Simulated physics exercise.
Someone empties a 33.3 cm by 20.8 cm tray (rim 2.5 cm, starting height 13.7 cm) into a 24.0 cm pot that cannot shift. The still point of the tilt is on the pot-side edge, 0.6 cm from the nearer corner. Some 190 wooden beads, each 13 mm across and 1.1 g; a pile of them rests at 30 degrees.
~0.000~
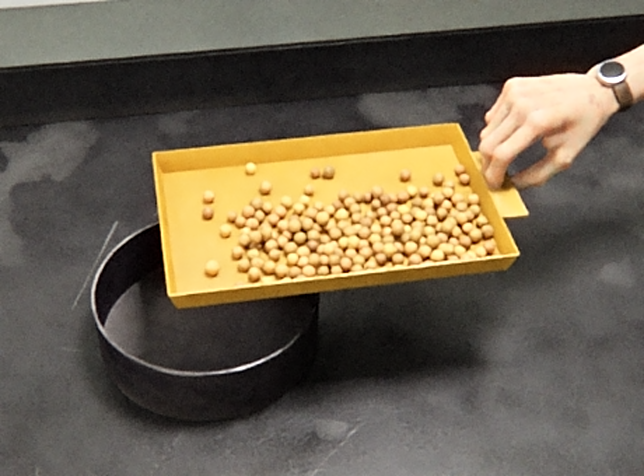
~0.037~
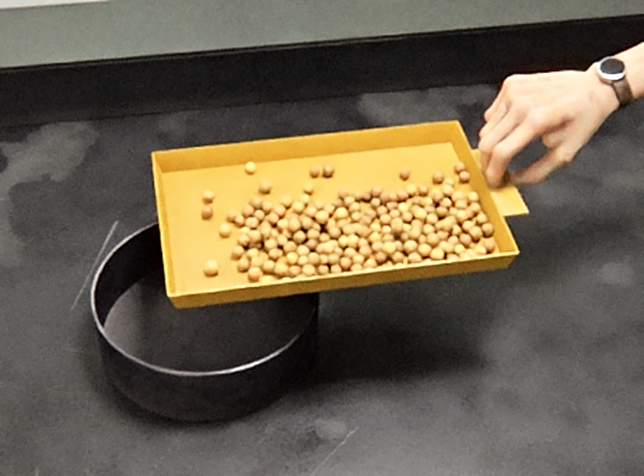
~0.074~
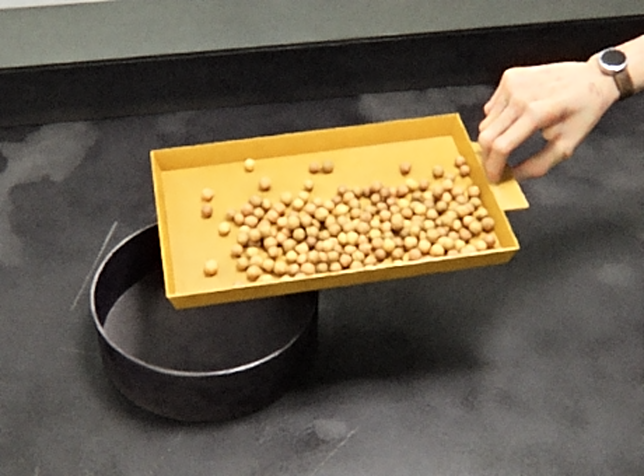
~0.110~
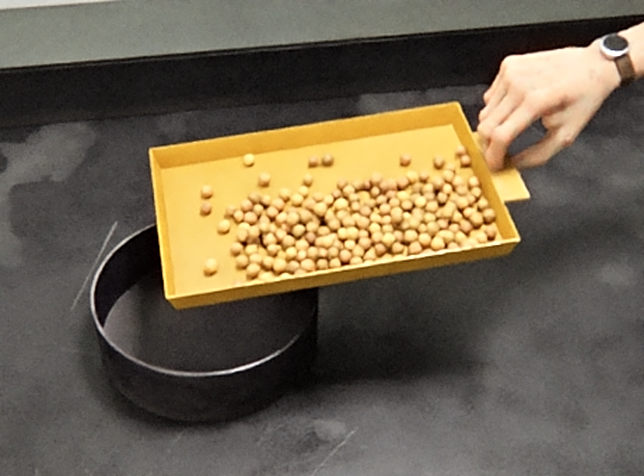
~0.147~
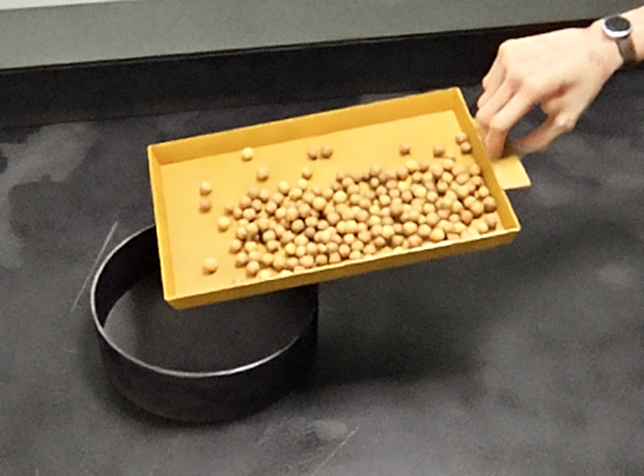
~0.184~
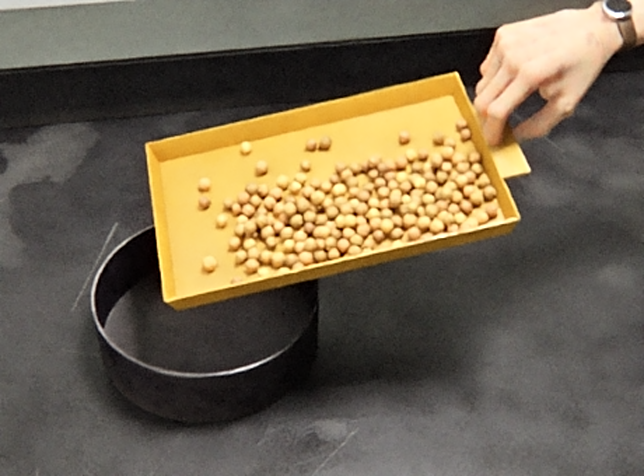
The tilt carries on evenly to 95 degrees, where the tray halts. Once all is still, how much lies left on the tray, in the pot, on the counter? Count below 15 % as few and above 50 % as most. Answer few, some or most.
Tray: Few, pot: Few, counter: Most.
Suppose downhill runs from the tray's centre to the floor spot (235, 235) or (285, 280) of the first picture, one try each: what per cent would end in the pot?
About 55 and 0 per cent.
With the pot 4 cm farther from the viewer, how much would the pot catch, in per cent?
It would be near 0 per cent.
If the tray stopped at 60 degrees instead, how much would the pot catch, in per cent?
In that case some 5 per cent.
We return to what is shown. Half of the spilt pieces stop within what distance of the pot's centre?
About 24 cm.
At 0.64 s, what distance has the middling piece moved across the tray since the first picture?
Some 8 cm.
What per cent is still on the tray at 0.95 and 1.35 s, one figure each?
About 75, 5.
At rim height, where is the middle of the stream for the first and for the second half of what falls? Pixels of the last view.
At about (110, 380), then at (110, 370).
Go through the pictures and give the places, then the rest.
In the first frame, tray tilt 0 degrees, front corners at (176, 290) and (510, 251); middle of the pieces at (357, 230); pot at (207, 287).
In the second frame, tray tilt 1 degrees, front corners at (175, 290) and (510, 249); middle of the pieces at (357, 229).
In the third frame, tray tilt 2 degrees, front corners at (174, 291) and (510, 244); middle of the pieces at (357, 226).
In the fourth frame, tray tilt 4 degrees, front corners at (173, 291) and (511, 236), lowest corner left front; middle of the pieces at (356, 220).
In the fifth frame, tray tilt 8 degrees, front corners at (172, 293) and (511, 225), lowest corner left front; middle of the pieces at (356, 213).
In the sixth frame, tray tilt 11 degrees, front corners at (171, 294) and (511, 215), lowest corner left front; middle of the pieces at (355, 206); pot at (206, 288). Its pace works out near 90 degrees a second.
After 0.64 s, tilt 51 degrees; the tray holds 100 %, the pot 0 %.
Then, at 0.95 s, tilt 78 degrees; the tray holds 75 %, the pot 0 %.
Then, at 1.35 s, tilt 95 degrees; the tray holds 5 %, the pot 5 %.
In the end, at 2.2 s, tray 0 %, pot 5 %, counter 95 %.
